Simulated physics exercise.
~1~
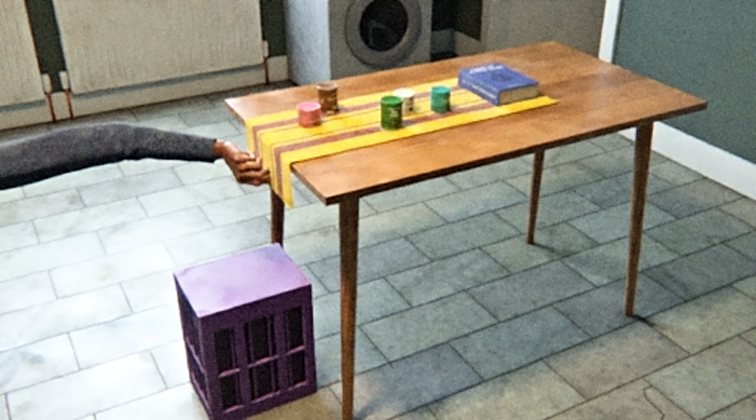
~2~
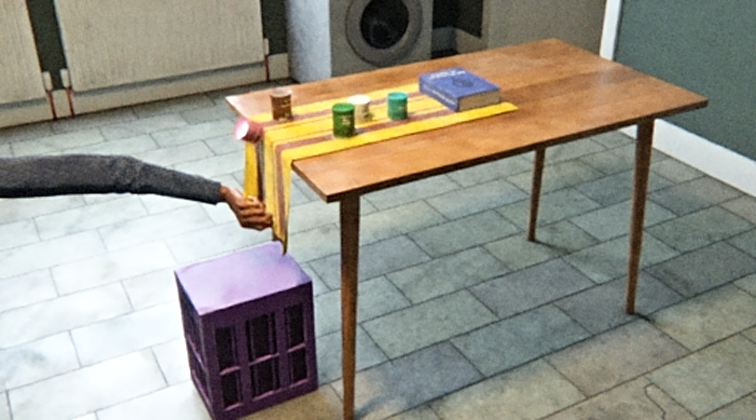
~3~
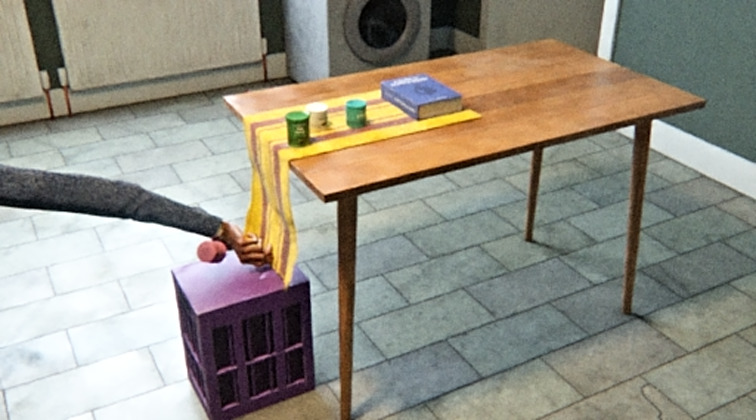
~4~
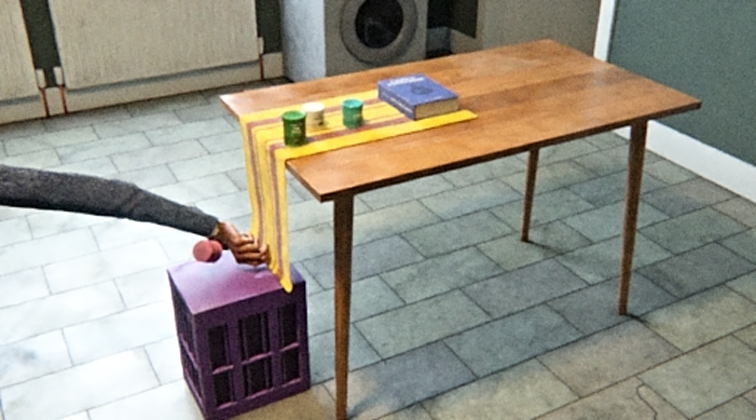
In a room with a tiled floor, a hand pulls a striped yellow cloth leftward off a wooden table, carrying small pots and a book along, until its hem reaches a purple crate; two containers go over the edge, while three and the book stay on the table.
